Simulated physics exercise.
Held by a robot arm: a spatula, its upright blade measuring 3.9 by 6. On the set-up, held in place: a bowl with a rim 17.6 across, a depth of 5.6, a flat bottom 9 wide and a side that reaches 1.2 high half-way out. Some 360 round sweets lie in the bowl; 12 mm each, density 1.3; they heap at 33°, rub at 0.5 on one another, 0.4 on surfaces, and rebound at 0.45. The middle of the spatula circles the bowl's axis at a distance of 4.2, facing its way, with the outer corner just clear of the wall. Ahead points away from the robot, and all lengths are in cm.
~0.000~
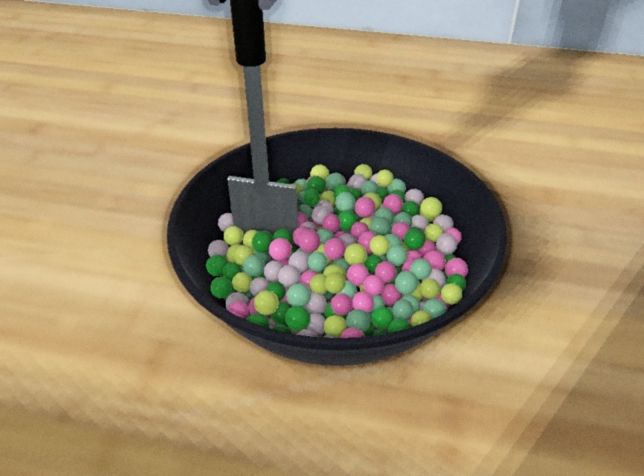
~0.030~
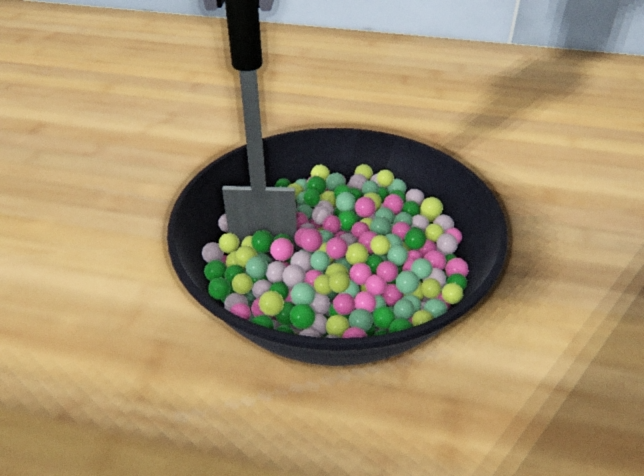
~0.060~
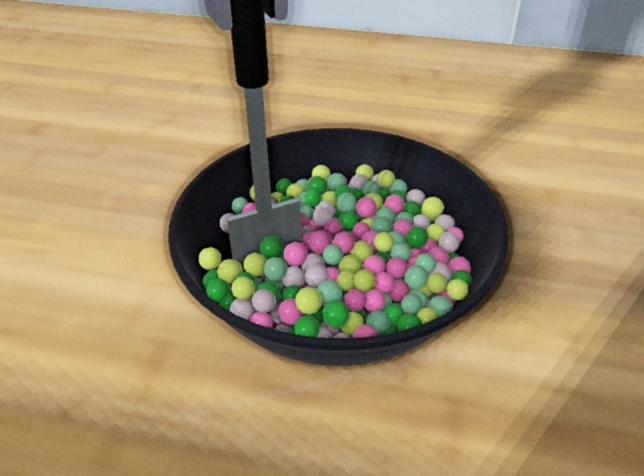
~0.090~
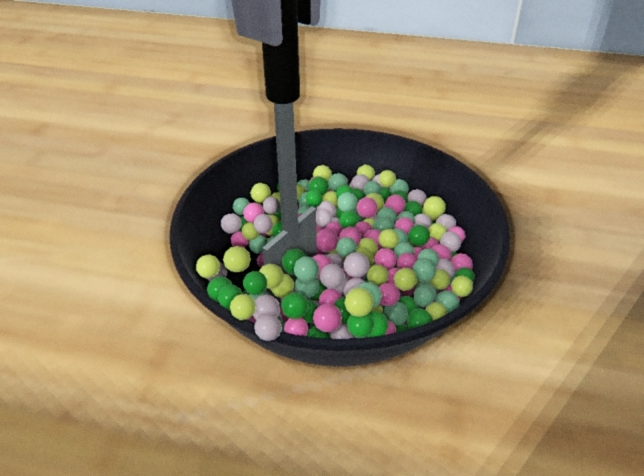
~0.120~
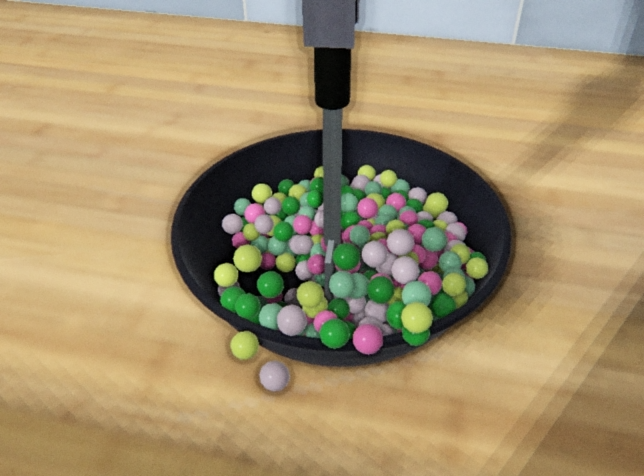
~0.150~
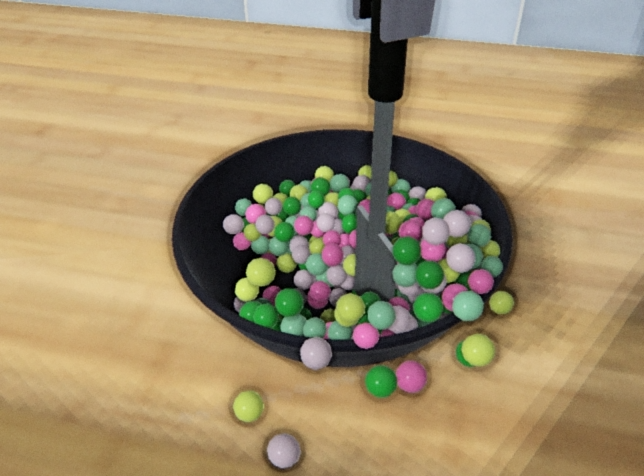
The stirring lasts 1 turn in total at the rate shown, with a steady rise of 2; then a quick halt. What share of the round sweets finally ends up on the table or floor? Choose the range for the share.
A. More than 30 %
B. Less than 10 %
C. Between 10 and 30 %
Answer: A.
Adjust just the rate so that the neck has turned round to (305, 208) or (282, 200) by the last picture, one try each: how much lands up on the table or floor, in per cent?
About 25 % for one try and about 15 % for the other, in order.
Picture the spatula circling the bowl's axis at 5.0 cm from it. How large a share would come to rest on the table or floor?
Then about 30 per cent.
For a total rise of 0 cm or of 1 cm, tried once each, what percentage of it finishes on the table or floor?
About 45 and 40 per cent.
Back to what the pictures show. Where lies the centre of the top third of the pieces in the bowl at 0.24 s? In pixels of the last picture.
Near (422, 180).
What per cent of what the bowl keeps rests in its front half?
About 60 per cent.
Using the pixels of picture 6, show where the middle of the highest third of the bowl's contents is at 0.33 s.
Near (291, 184).
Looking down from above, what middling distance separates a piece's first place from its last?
I'd estimate close to 8 cm.
By 0.24 s, 212° round, highest piece 14 above the table; 309 in the bowl, 10 on the table or floor, 43 in flight or on the tool.
By 0.33 s, 298° round, highest piece 11 above the table; 253 in the bowl, 42 on the table or floor, 67 in flight or on the tool.
By 0.57 s, 0° round, highest piece 6 above the table; 224 in the bowl, 136 on the table or floor, 2 in flight or on the tool.
By 1.27 s, 0° round, highest piece 5 above the table; 224 in the bowl, 138 on the table or floor.
Final count, 224 in the bowl, 138 on the table or floor. That is 38 % on the table or floor.
